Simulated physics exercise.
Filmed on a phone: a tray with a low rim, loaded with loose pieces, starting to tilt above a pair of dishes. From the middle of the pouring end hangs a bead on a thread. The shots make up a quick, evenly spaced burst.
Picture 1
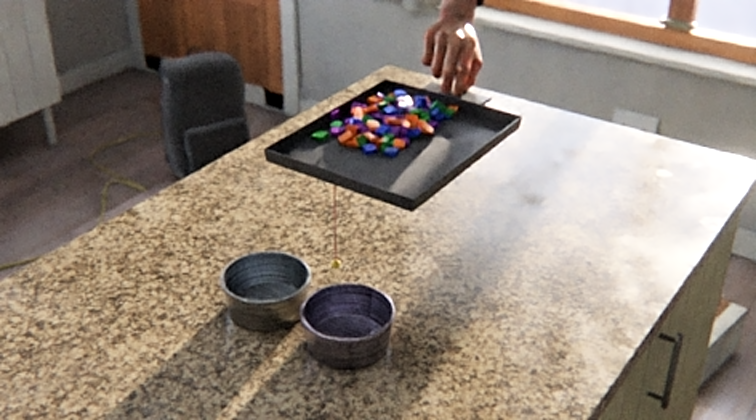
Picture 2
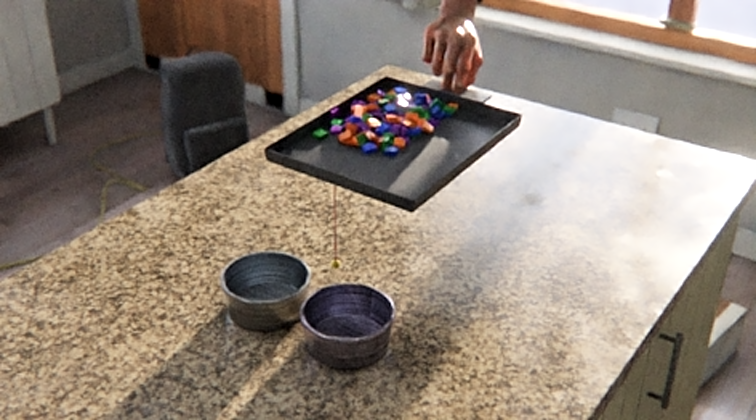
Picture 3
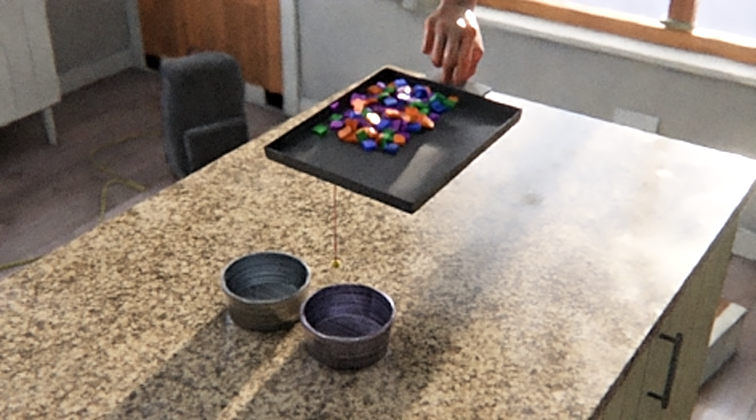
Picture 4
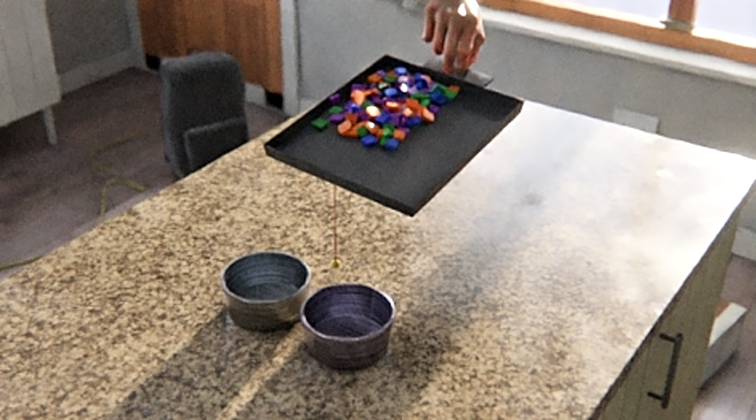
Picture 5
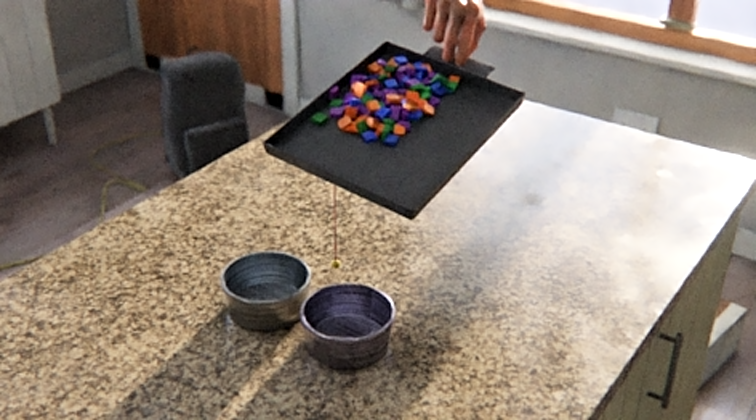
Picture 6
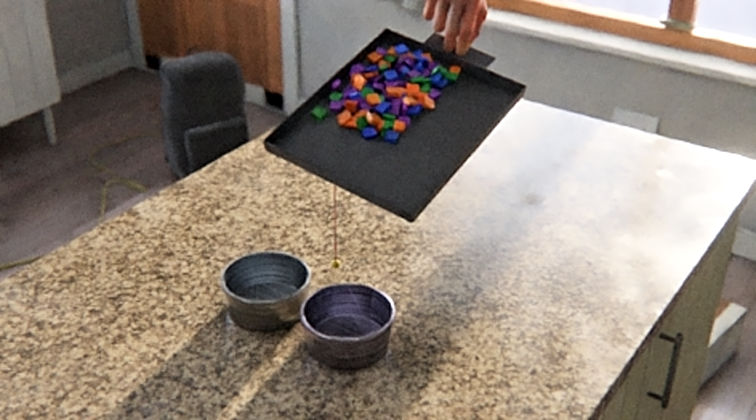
A hand grips the far edge of a dark, low-rimmed tray above a speckled stone counter, seen from above at an angle in a sunlit room with a grey chair behind. Orange, blue, green and purple mosaic tiles lie clustered toward the tray's far side, above two round metallic dishes and a small yellowish bead on a thread. The hand slowly lifts the far edge, tipping the near edge slightly lower at its right corner, while the tiles stay bunched and the camera holds still.
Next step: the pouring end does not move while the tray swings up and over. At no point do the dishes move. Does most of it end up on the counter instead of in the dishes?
Yes, most of it lands on the counter.
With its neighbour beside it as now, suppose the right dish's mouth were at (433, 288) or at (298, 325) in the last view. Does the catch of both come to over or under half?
First shift, a minority share; second shift, a minority share.
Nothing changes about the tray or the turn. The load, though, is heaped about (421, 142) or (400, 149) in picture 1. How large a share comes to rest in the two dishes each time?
In order, about 20 and 30 in a hundred.
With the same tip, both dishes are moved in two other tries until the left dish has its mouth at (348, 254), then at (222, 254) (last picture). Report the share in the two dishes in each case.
40 %, then 0 %.
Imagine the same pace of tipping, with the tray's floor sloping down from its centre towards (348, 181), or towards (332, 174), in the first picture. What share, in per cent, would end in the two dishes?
I'd expect around 80 in a hundred first and around 80 in a hundred second.
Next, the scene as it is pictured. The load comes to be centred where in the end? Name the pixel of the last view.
Around (386, 343), give or take.
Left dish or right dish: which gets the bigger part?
Looking at the end state, it is the right-side one.
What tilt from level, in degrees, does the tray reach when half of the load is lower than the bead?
It is at around 110 degrees.
Soon, tray tipped steeply; about two thirds on the tray; a small part in the right dish; a stray few outside both; about a quarter in the air.
A while on, tray tipped past a quarter turn; about half on the tray; about a quarter in the right dish; about a quarter outside both; a stray few in the air.
Towards the end, tray tipped past a quarter turn; about a quarter in the right dish; about two thirds outside both.
Finally, tray tipped past a quarter turn; about a quarter in the right dish; none in the left dish; about two thirds outside both.
